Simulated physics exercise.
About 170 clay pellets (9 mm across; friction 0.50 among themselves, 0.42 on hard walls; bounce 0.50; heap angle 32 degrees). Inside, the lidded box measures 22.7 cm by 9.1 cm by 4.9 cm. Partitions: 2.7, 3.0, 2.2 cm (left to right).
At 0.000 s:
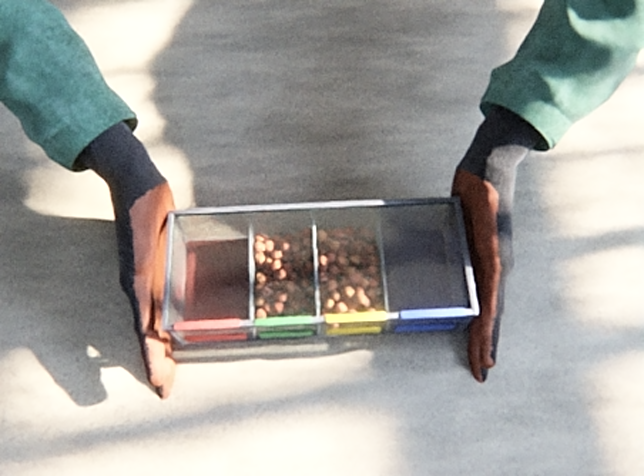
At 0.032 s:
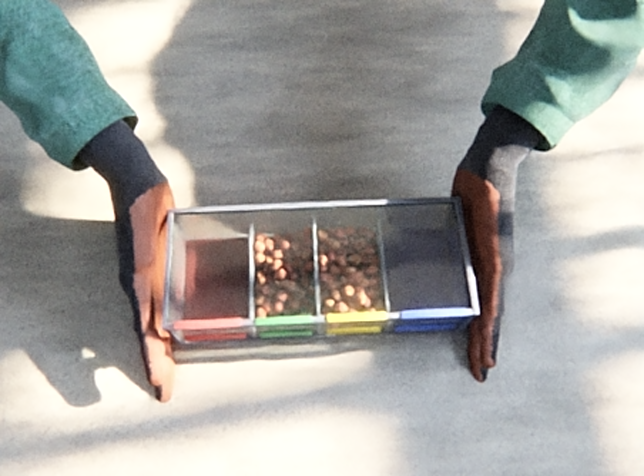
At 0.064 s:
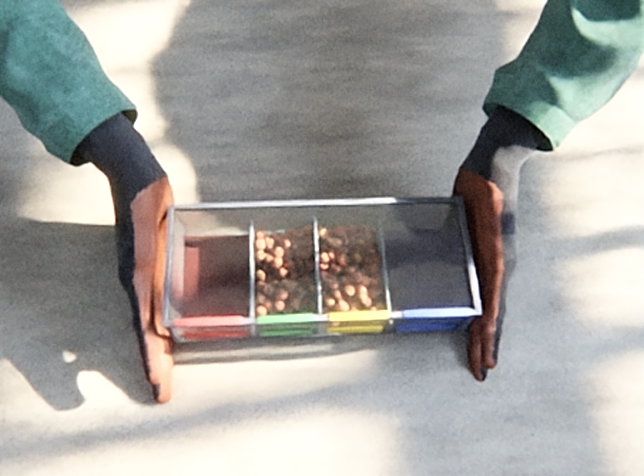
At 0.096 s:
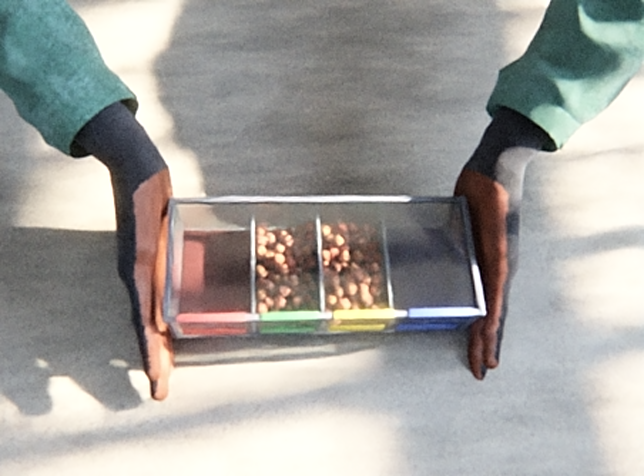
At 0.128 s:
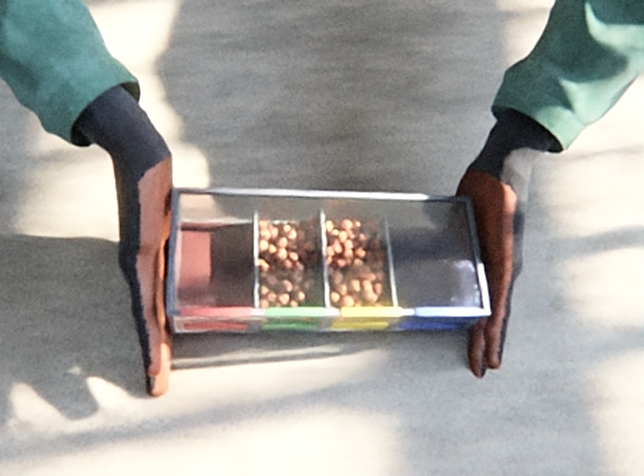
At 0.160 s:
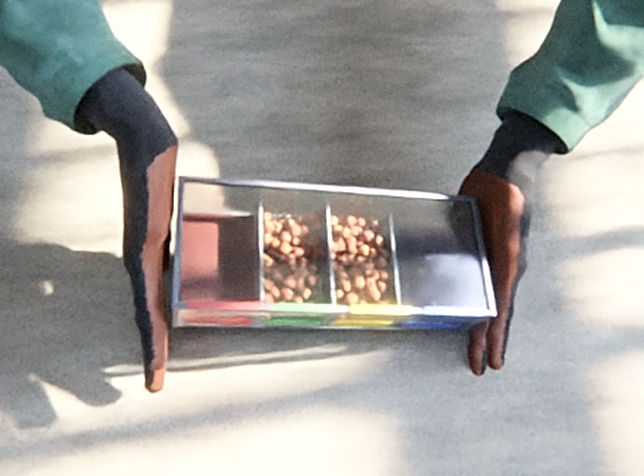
Two hands holding a clear lidded box with brown pellets in its green and yellow middle sections, slowly tilting it down rightward.
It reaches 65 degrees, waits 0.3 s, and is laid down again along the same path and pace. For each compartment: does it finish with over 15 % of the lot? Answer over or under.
Red under, blue under, green over, yellow over.
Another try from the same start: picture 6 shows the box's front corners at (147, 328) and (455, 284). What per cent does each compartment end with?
Red 10; blue 0; green 45; yellow 45.
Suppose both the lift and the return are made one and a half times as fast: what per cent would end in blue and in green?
Then: Blue 15; green 45.
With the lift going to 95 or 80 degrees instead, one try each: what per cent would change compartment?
Some 70 and 40 per cent.
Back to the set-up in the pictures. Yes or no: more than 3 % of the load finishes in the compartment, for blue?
Blue yes.
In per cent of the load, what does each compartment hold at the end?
Red 0, blue 10, green 45, yellow 45.
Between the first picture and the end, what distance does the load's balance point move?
About 1.5 cm.
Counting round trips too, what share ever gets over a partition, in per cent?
Roughly 10 per cent.
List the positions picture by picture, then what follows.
Box tilt 0 degrees, front corners at (168, 325) and (471, 310); green 50 %, yellow 50 %, in the first frame.
Box tilt 1 degrees, front corners at (168, 325) and (472, 310), in the second frame.
Box tilt 2 degrees, front corners at (168, 322) and (474, 310), in the third frame.
Box tilt 5 degrees, front corners at (169, 317) and (478, 310), lowest corner right front, in the fourth frame.
Box tilt 10 degrees, front corners at (172, 311) and (483, 310), lowest corner right front, in the fifth frame.
Box tilt 14 degrees, front corners at (178, 303) and (488, 311), lowest corner right front; green 50 %, yellow 50 %. The box's pace is about 140 degrees a second, in the sixth frame.
After 0.75 s, tilt 65 degrees; blue 5 %, green 45 %, yellow 45 %.
Then, at 1.14 s, tilt 37 degrees; blue 10 %, green 45 %, yellow 45 %.
After 1.61 s, tilt 0 degrees; blue 10 %, green 45 %, yellow 45 %.
By 1.9 s all is still; red 0 %, blue 10 %, green 45 %, yellow 45 %.
